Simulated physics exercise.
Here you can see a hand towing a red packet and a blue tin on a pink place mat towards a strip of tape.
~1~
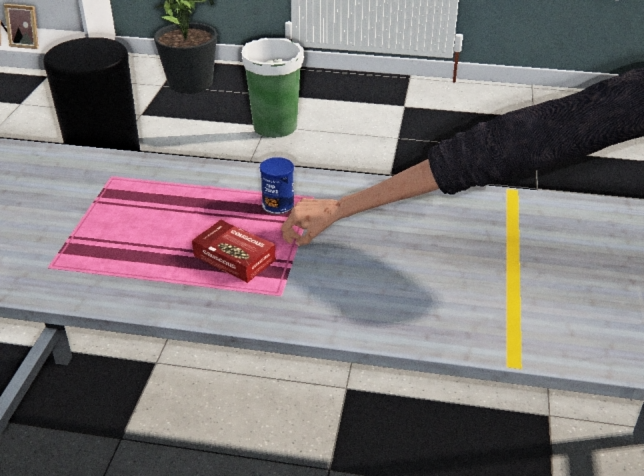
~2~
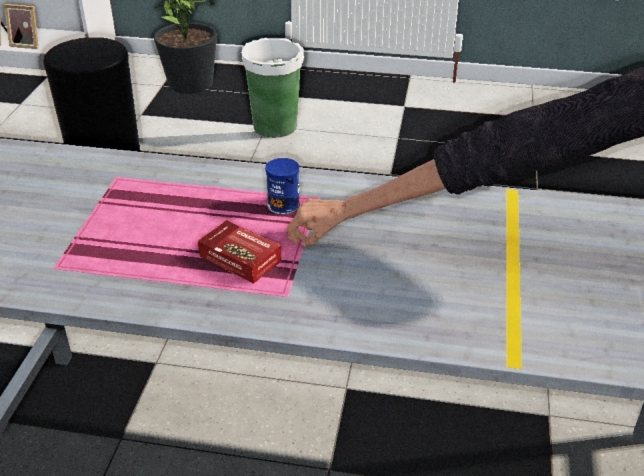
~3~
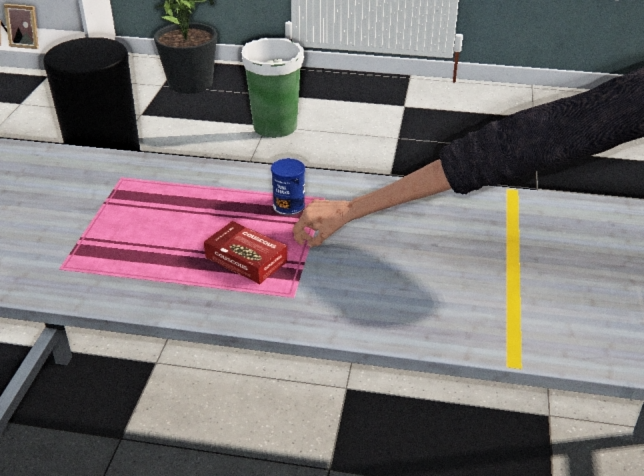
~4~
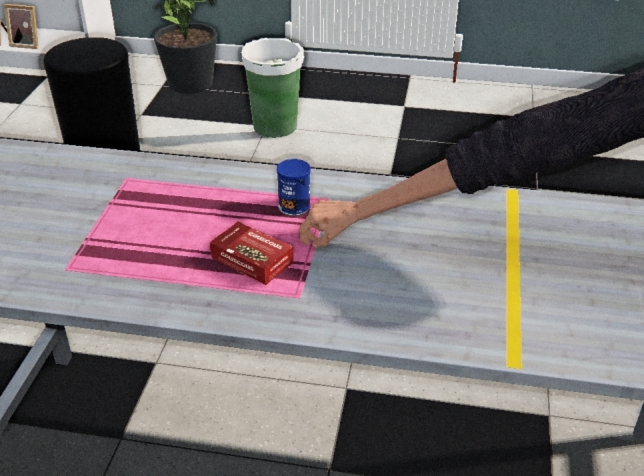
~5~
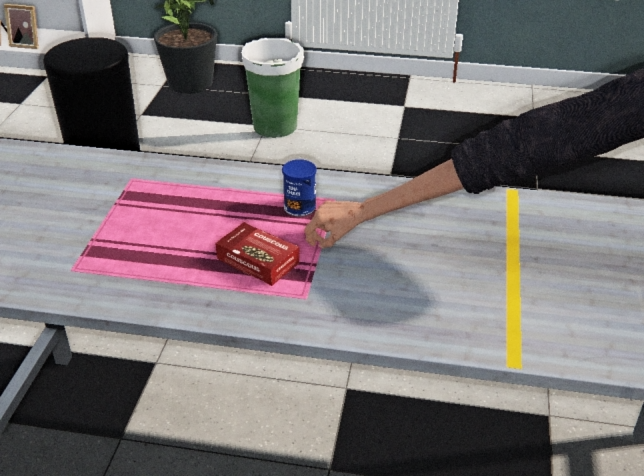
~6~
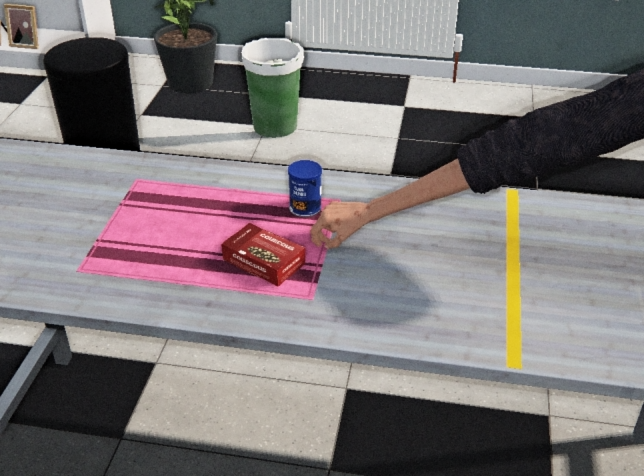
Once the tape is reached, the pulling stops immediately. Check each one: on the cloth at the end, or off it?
At the end, the red packet is on the cloth, the blue tin is on the cloth.
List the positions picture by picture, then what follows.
In the first picture, place mat end (281, 296); red packet (233, 242); blue tin (277, 166); tape (514, 349).
In the second picture, place mat end (288, 297), far hem (54, 269); blue tin (282, 167).
In the third picture, place mat end (294, 298); red packet (245, 243).
In the fourth picture, place mat end (300, 298), far hem (65, 270); blue tin (294, 168).
In the fifth picture, place mat end (306, 299); red packet (257, 245).
In the sixth picture, place mat end (312, 300), far hem (76, 272); red packet (263, 245); blue tin (305, 169); tape (514, 349).
Then, 1.47 s past the final frame, hem at the tape; red packet on the cloth near (444, 274); blue tin on the cloth near (473, 206).
Then, 1.58 s past the final frame, hem at the tape; red packet on the cloth near (453, 275); blue tin on the cloth near (481, 206).
When it is over, hem at the tape; red packet on the cloth near (453, 275); blue tin on the cloth near (481, 206). The red packet stays on the cloth and the blue tin remains aboard.
